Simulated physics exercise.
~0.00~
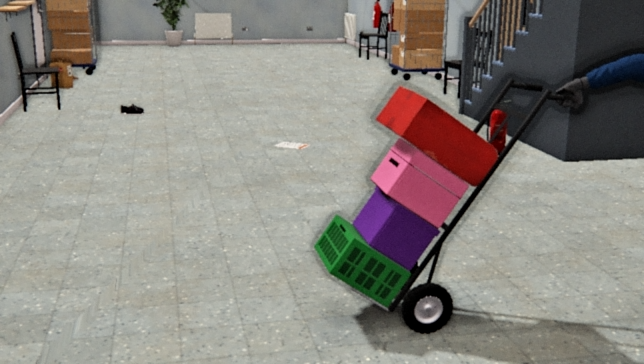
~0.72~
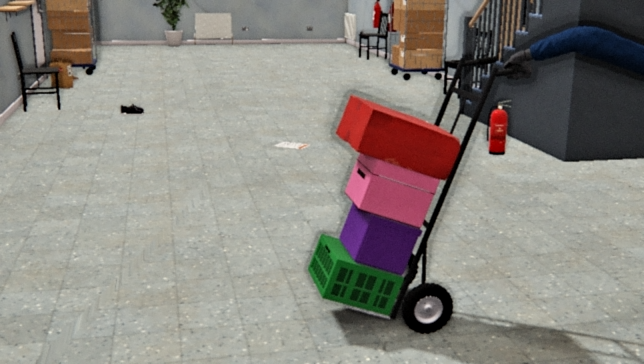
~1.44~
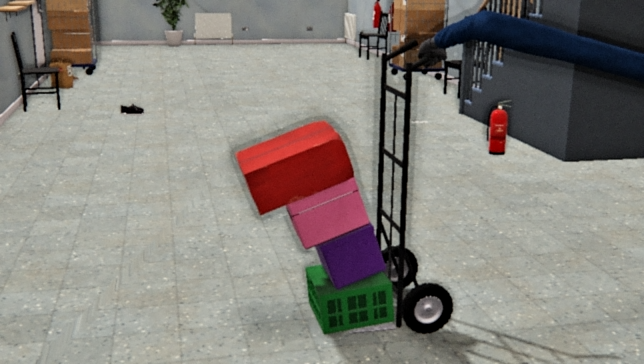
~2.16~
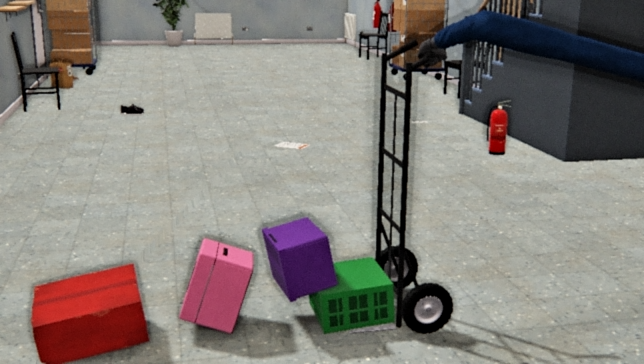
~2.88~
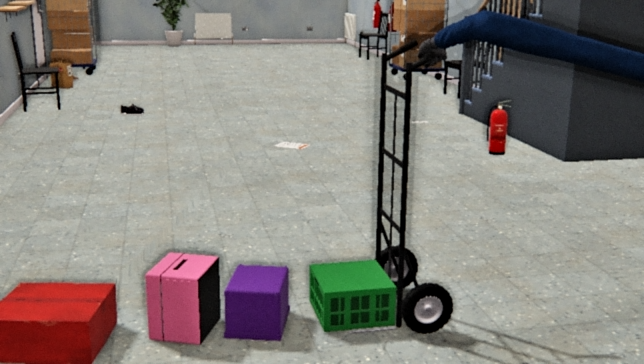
A hand truck stacked with a green crate, a purple tote, a pink box and a red box was tipped upright by a blue-sleeved arm, and the top three toppled off to the left, ending in a row on the floor beside the crate.
